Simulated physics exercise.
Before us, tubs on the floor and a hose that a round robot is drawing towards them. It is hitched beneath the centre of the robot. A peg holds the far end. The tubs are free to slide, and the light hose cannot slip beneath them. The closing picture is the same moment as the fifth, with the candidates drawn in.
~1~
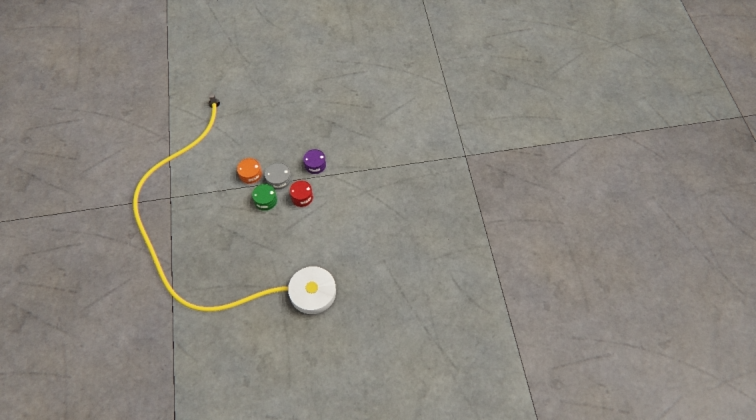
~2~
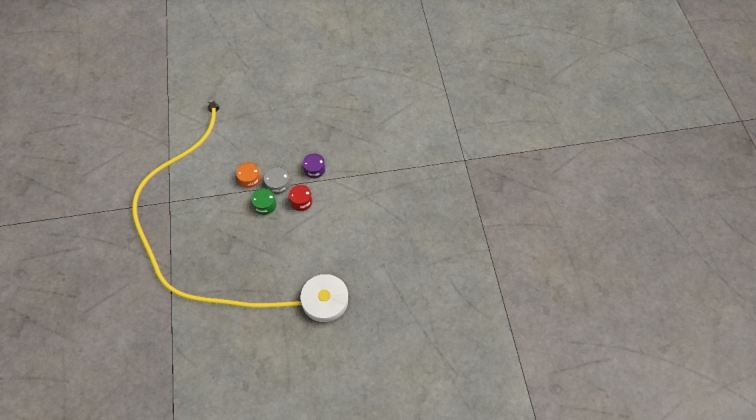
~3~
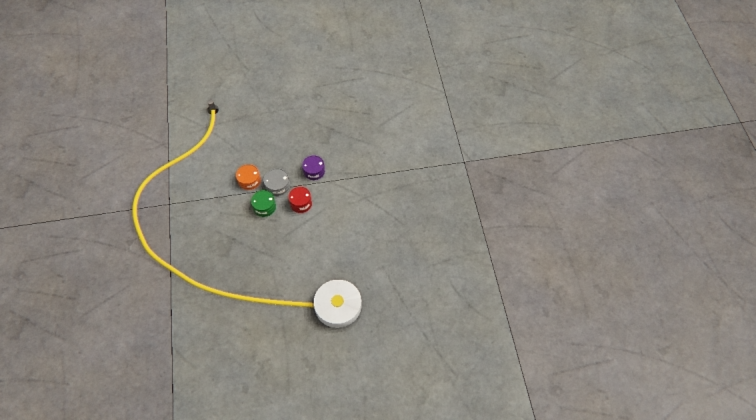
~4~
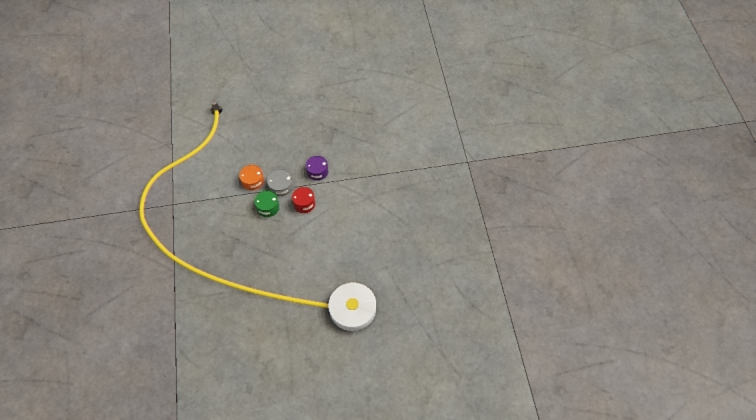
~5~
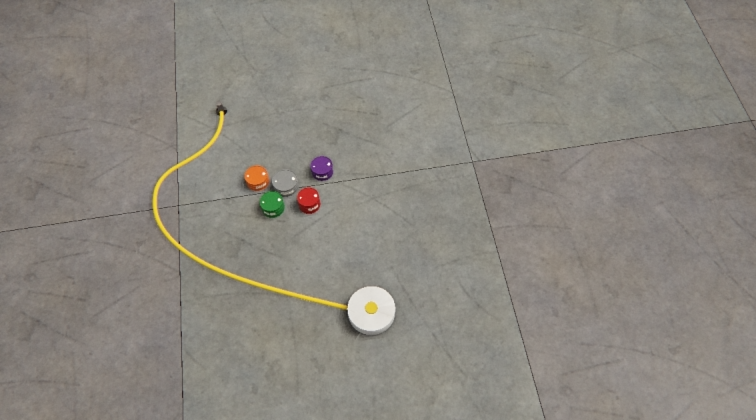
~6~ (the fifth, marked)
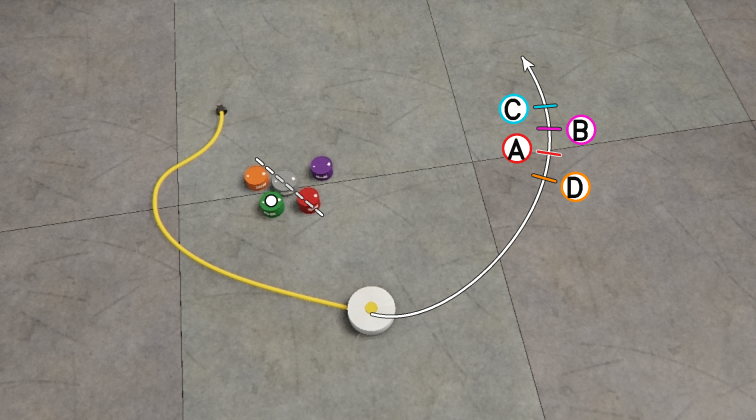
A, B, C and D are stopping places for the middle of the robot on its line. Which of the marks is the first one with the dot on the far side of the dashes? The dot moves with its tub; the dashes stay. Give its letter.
Stop at D.
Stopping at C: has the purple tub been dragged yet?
Yes.
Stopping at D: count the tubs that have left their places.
By then, four.
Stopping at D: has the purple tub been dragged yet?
No.
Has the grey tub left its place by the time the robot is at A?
Yes.
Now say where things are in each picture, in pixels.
The first picture shows purple tub (315, 162); green tub (265, 197); robot (313, 291).
The second picture shows robot (325, 299); grey tub (277, 180).
The third picture shows robot (338, 304); orange tub (248, 177).
The fourth picture shows robot (353, 307); green tub (267, 204).
The fifth picture shows robot (372, 311); grey tub (285, 183); red tub (309, 201); orange tub (257, 178).
On the copy, A at (549, 153); B at (549, 129); C at (545, 106); D at (544, 178); the dashed line at (288, 186); the route from (372, 314) via (532, 209) to (523, 58); the white dot at (271, 201).
On D. First, robot (459, 290); green tub (272, 205).
Then, robot (518, 230); green tub (272, 205).
Finally, robot (546, 174); grey tub (296, 165); red tub (316, 187); orange tub (273, 170); green tub (294, 185); the dot on the green tub is over the dashed line.
By contrast, A does it too, but is farther than needed; B does it too, but is farther than needed; C does it too, but is farther than needed.
